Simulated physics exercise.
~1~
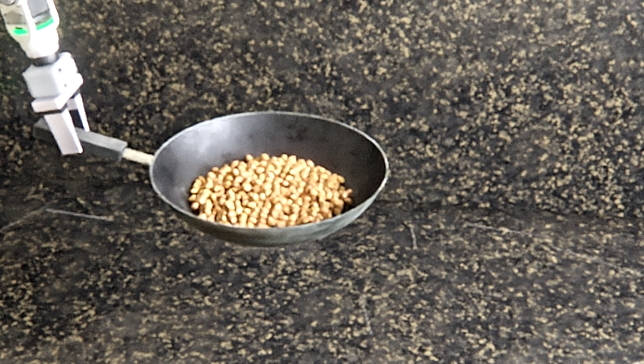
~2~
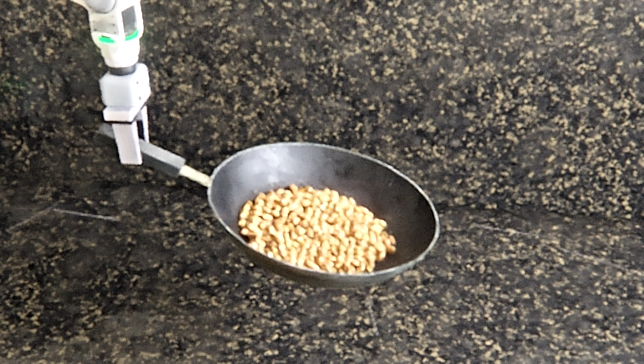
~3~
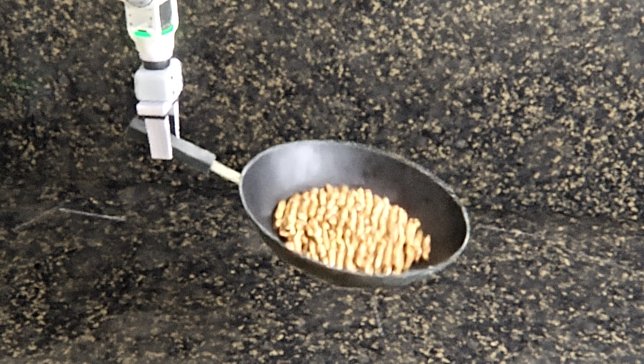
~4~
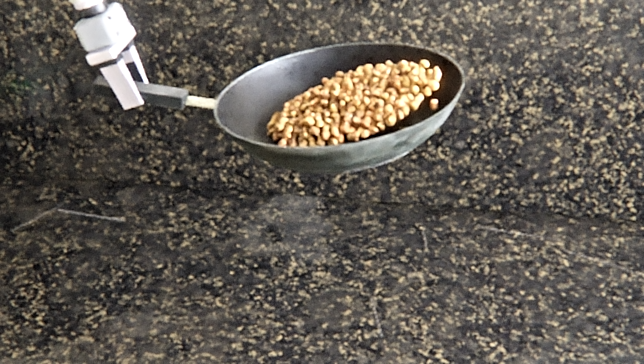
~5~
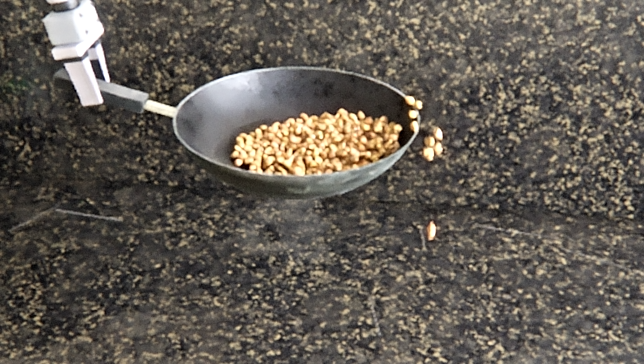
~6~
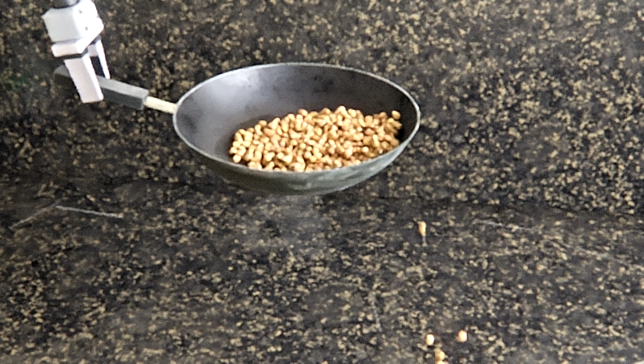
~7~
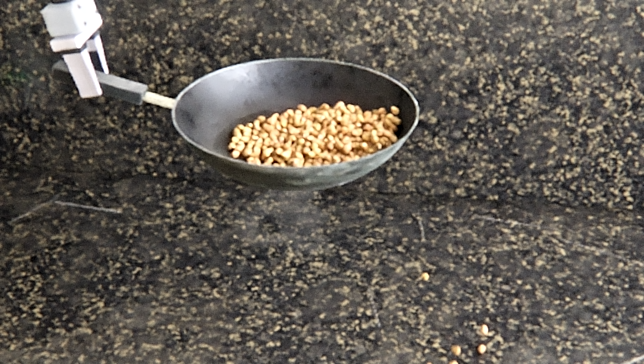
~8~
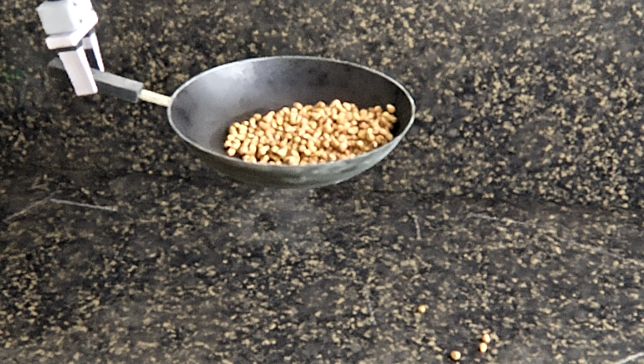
Robot arm swinging a frying pan of beans right, then up and back left, spilling a few onto the dark speckled surface.
